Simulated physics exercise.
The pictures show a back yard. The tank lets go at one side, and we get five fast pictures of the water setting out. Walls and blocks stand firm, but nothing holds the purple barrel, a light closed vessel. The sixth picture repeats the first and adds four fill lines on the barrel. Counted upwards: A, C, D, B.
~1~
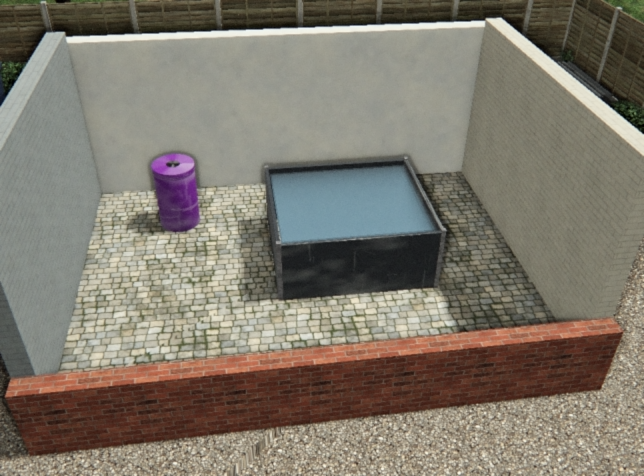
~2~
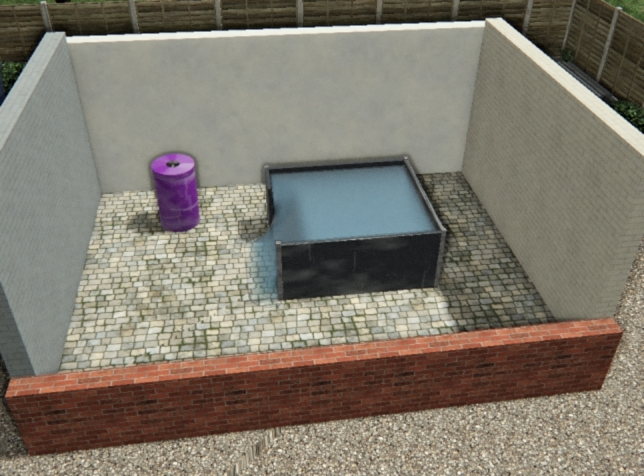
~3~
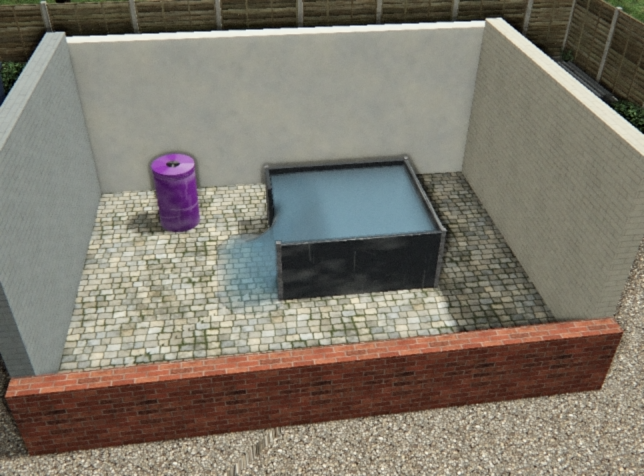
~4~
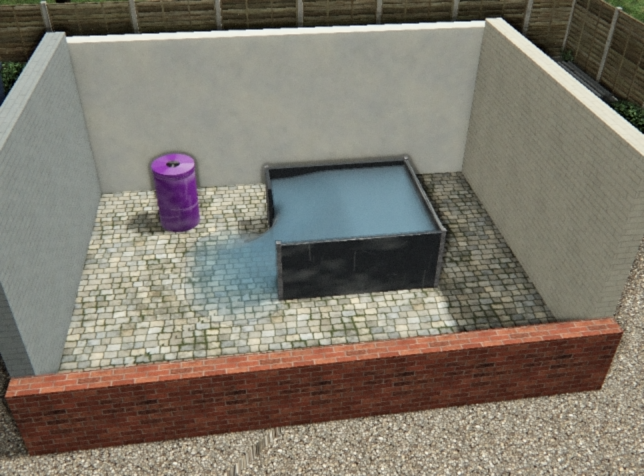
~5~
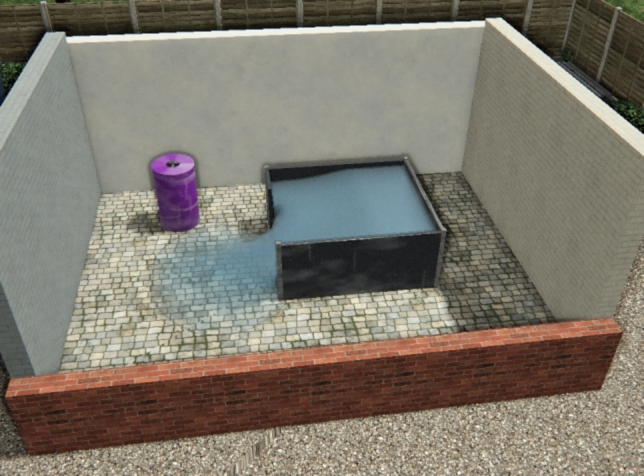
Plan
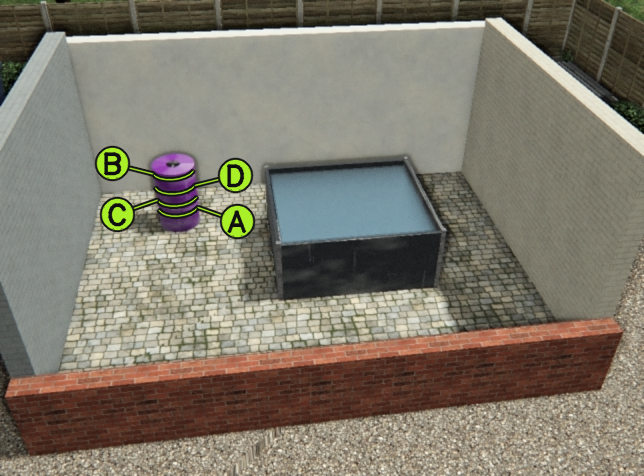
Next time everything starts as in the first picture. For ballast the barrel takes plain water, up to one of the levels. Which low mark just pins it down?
I would pick line A.
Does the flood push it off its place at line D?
No, not at all.
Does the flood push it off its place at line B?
No, not at all.
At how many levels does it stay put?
All of them.
In lime, A at (178, 216); B at (172, 179); C at (176, 206); D at (174, 193); from the bottom up A, C, D, B.
Choosing A, it does not move.
Choosing B, it does not move.
Choosing C, it does not move.
Choosing D, it does not move.
